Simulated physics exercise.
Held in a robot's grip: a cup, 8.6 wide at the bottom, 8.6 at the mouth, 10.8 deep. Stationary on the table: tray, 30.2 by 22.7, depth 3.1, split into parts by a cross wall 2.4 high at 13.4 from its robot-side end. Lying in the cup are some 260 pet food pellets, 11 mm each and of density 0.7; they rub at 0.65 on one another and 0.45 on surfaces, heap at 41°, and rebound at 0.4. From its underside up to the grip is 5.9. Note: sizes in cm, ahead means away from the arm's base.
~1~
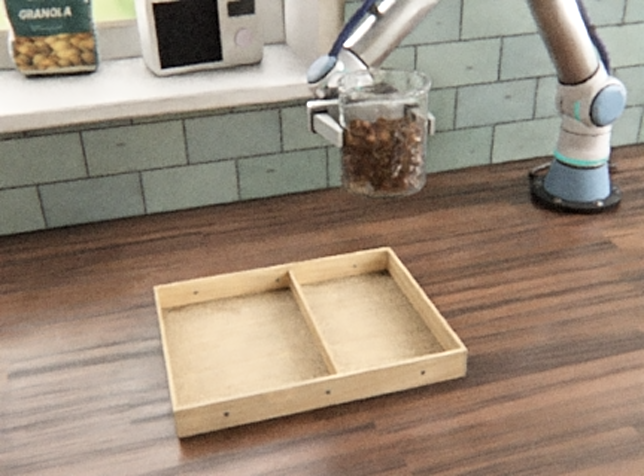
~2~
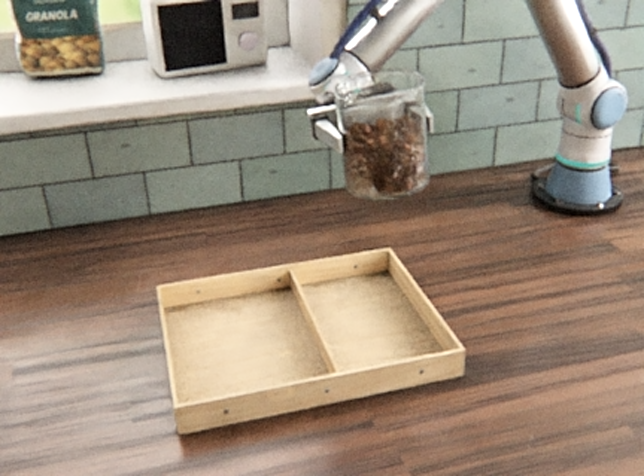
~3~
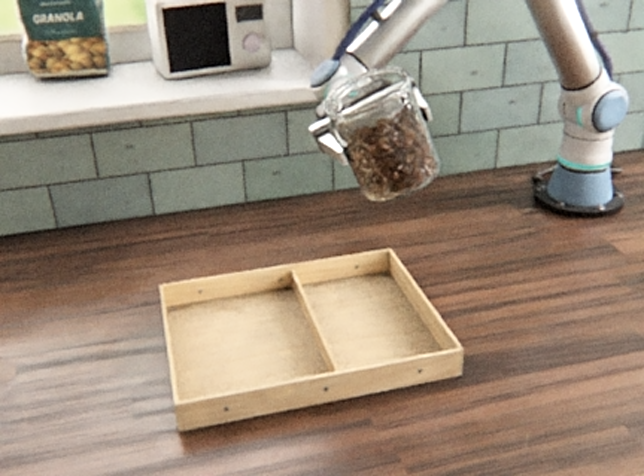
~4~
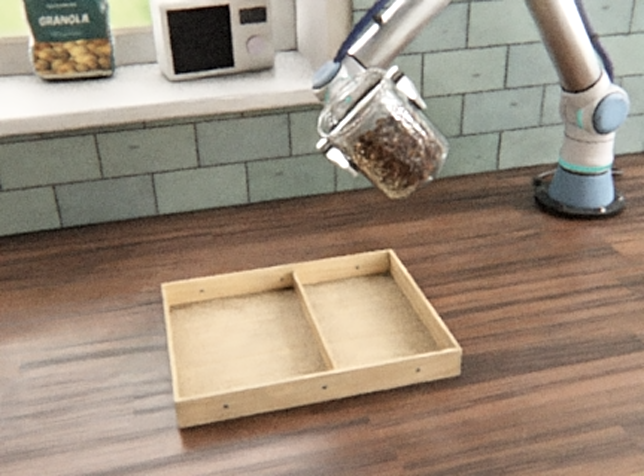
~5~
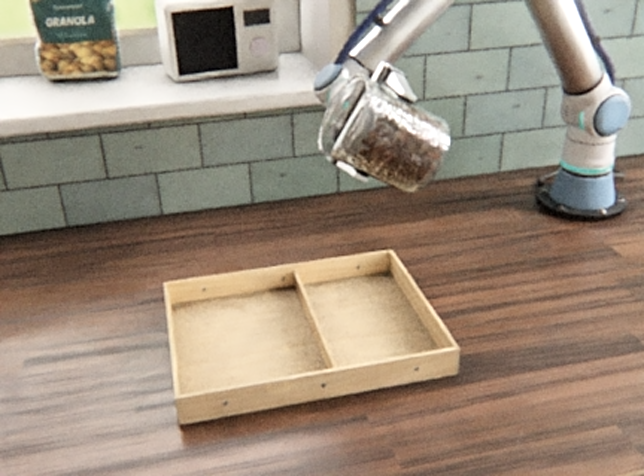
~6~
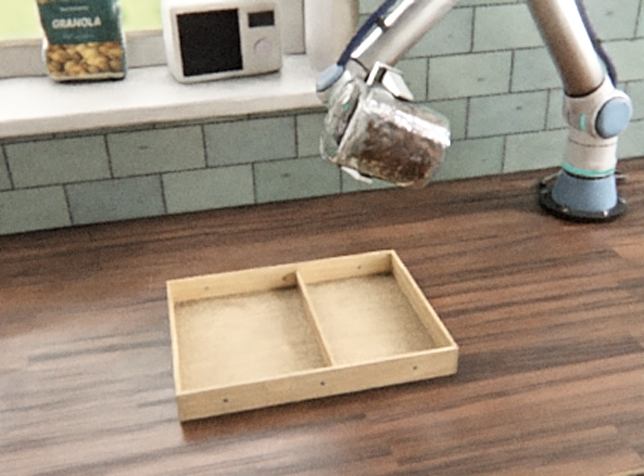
Robot arm gripping a clear cup of brown pellets, tilting it steadily sideways above a wooden counter with an empty divided tray.
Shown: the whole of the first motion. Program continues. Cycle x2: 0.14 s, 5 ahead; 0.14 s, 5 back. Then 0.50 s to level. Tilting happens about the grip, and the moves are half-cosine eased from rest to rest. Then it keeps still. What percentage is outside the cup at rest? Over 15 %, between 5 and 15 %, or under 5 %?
Between 5 and 15 %.
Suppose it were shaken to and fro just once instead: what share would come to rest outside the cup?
Then about 5 per cent.
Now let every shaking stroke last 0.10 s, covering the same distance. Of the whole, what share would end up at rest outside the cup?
I'd expect some 25 per cent.
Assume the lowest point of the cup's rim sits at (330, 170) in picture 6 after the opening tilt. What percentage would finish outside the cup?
Roughly 40 per cent.
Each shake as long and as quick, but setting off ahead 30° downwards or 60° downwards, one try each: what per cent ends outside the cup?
About 0 and 0 per cent.
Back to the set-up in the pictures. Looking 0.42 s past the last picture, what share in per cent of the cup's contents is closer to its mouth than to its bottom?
Near 30 in a hundred.
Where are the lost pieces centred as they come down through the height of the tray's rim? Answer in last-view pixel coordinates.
Centre: About (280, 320).
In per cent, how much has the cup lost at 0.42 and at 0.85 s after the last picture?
I'd put it near 5 percent first and near 10 percent later.
Then, 0.42 s after the last picture, tilted 64° forward, highest piece 26 above the table; 248 in the cup, 12 in the far-side part, 2 in the robot-side part, 2 in flight or on a rim.
Then, 0.85 s after the last picture, tilted 24° forward, highest piece 27 above the table; 238 in the cup, 16 in the far-side part, 9 in the robot-side part, 1 on the table or floor.
Then, 1.26 s after the last picture, level, highest piece 28 above the table; 238 in the cup, 16 in the far-side part, 9 in the robot-side part, 1 on the table or floor.
Then, 2.31 s after the last picture, level, highest piece 28 above the table; 238 in the cup, 16 in the far-side part, 9 in the robot-side part, 1 on the table or floor.
Final count, 238 in the cup, 16 in the far-side part, 9 in the robot-side part, 1 on the table or floor. That is 10 % outside the cup.
